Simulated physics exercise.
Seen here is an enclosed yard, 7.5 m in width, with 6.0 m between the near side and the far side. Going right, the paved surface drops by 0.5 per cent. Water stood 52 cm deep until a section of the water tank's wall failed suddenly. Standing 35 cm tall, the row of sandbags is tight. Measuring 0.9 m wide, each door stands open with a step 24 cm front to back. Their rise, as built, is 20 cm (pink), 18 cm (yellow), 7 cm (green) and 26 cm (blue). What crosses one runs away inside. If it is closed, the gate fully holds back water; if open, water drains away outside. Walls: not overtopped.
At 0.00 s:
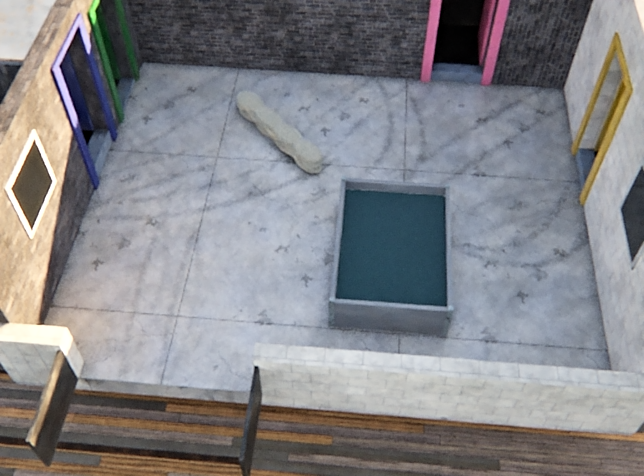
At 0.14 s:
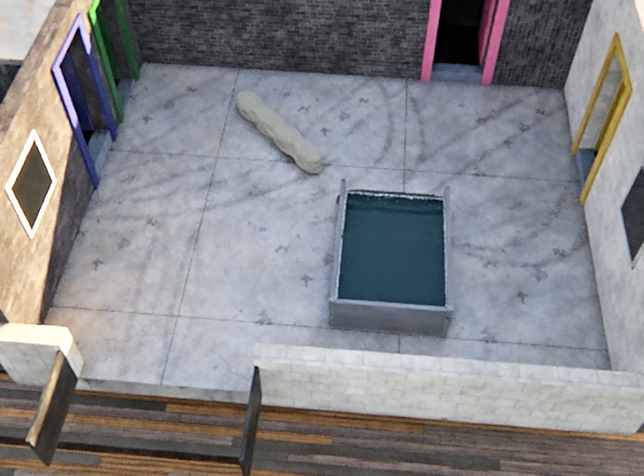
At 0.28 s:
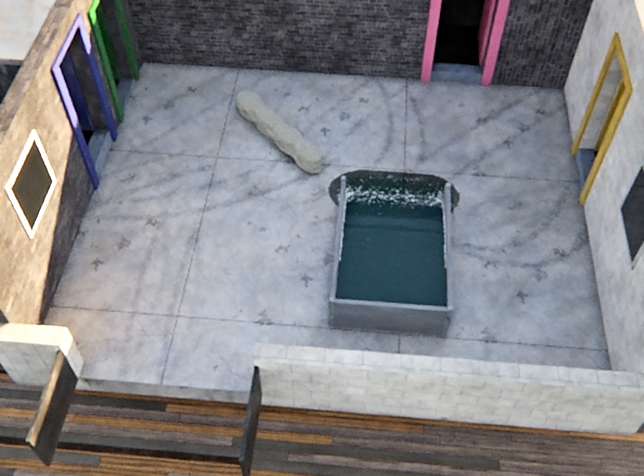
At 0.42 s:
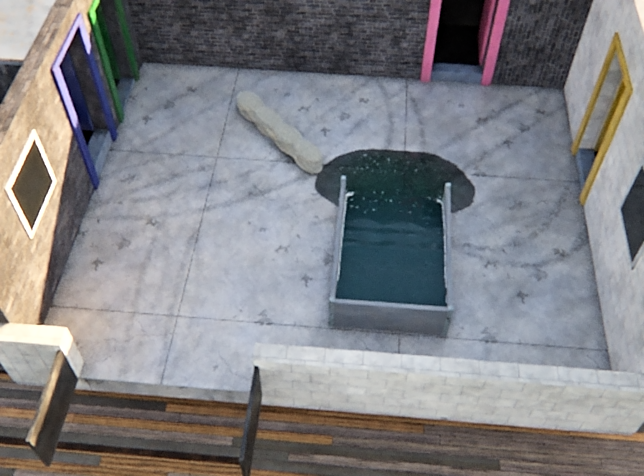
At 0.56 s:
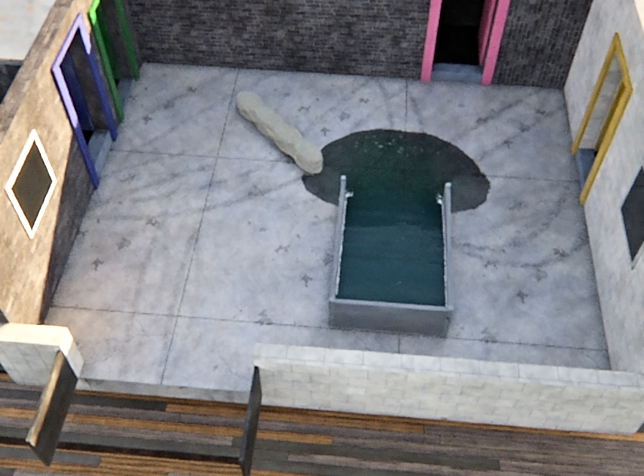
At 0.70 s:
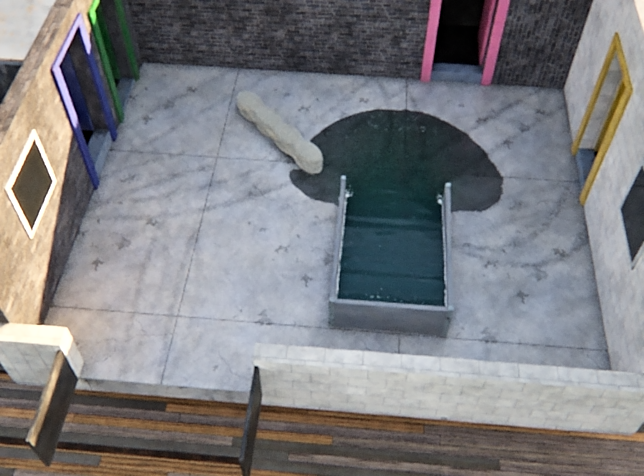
Dark water poured out of the open far side of a rectangular tank in a walled yard, spreading steadily over the pale paved floor in a widening rounded pool that reached around a lumpy, pale log-like object.
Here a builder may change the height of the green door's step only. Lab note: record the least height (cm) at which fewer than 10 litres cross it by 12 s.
Least height: 9.5 cm.
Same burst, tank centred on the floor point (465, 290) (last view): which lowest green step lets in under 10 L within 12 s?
7.5 cm or thereabouts.
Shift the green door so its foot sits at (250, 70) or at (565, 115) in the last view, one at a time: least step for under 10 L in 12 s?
First place around 6.0 cm, second around 20 cm.
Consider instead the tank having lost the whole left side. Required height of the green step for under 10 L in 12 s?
Then roughly 7.5 cm.
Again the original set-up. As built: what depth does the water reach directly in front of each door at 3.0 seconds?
In cm: Pink 18, yellow 2, green 0, blue 0.
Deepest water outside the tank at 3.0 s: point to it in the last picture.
At about pixel (558, 90).
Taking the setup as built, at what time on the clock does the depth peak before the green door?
Near 4.5 seconds.
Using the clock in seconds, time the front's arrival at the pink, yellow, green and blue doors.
The pink door at 1.1 s, the yellow door at 2.4 s, the green door at 3.4 s, the blue door at 4.5 s.
After 1.4 s water covers 25 % of the floor, deepest (24 cm) near (403, 80); it has not reached the green door.
After 3.0 s water covers 35 % of the floor, deepest (30 cm) near (558, 90); it has not reached the green door.
After 12.0 s water covers 95 % of the floor, deepest (8 cm) near (579, 295); 2 cm at the green door, 29 litres in over its 7 cm step.
At the green door as built, the water arrived by 3.4 s and peaked near 13 cm at 4.4 s.
With a step of 8 cm, 20 litres would have come in within the 12 s; with 10.5 cm, 6 litres. So under 10 litres takes about 9.5 cm.
